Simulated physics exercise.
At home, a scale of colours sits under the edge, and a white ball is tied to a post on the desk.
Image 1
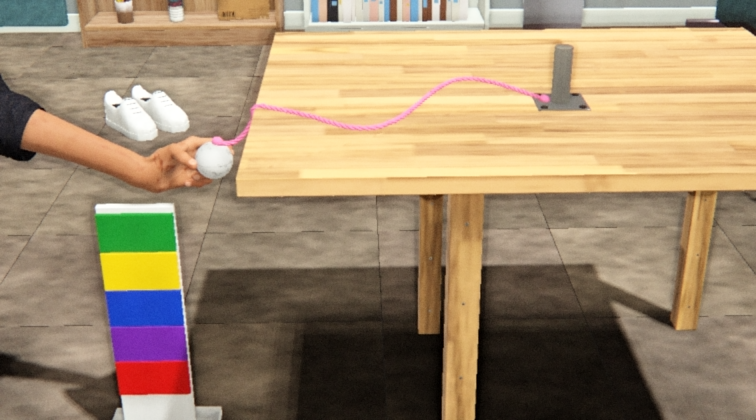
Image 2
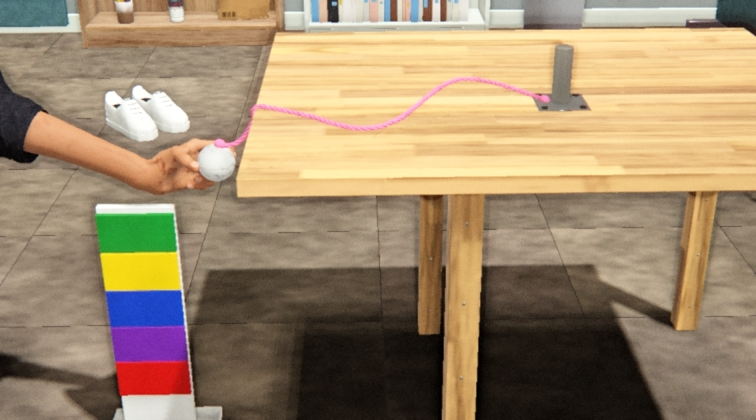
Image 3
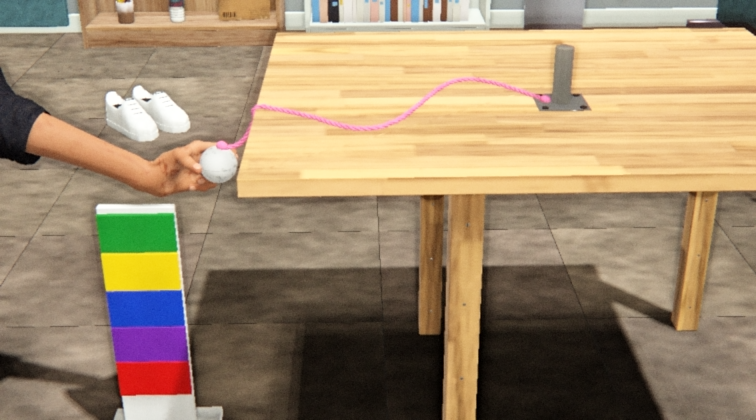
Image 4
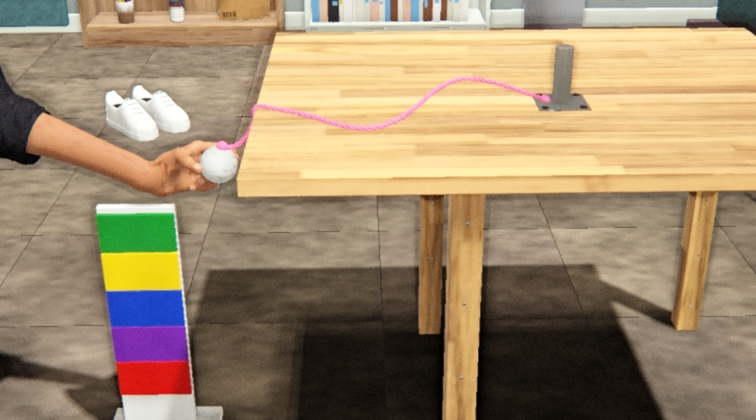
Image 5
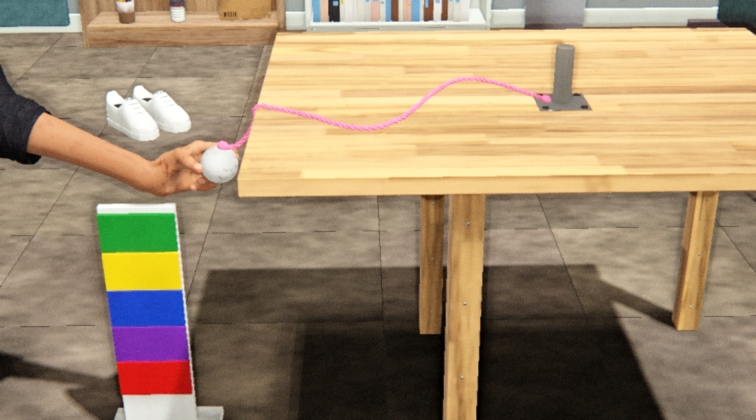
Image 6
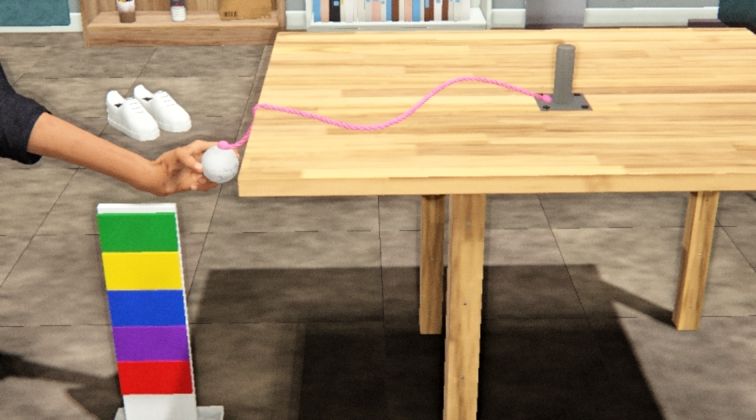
The footage shows a hand holding a white ball beside a wooden table's left edge, above a striped colour scale, with a slack pink cord running to a metal post; the hand shifts very slightly right, then stays nearly still.
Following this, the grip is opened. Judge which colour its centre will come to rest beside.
Its centre comes to rest beside blue.
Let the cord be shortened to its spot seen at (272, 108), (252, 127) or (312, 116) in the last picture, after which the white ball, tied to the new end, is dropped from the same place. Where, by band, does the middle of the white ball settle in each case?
It would be green; yellow; higher than all five.
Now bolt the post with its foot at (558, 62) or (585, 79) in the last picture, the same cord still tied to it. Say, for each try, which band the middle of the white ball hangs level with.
The first case gives yellow, the second gives yellow.
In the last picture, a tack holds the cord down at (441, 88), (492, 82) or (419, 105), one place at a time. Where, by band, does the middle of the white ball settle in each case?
It ends beside yellow the first time, yellow the second and green the third.
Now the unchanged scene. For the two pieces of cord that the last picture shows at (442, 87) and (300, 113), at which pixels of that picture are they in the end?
Roughly at (399, 101), and the other roughly at (262, 186).
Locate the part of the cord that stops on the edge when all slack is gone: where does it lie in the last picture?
(374, 128).
Early on, ball near (302, 277); level with yellow.
Midway, ball near (257, 299); level with blue.
Finally, ball near (261, 299); level with blue. At blue.
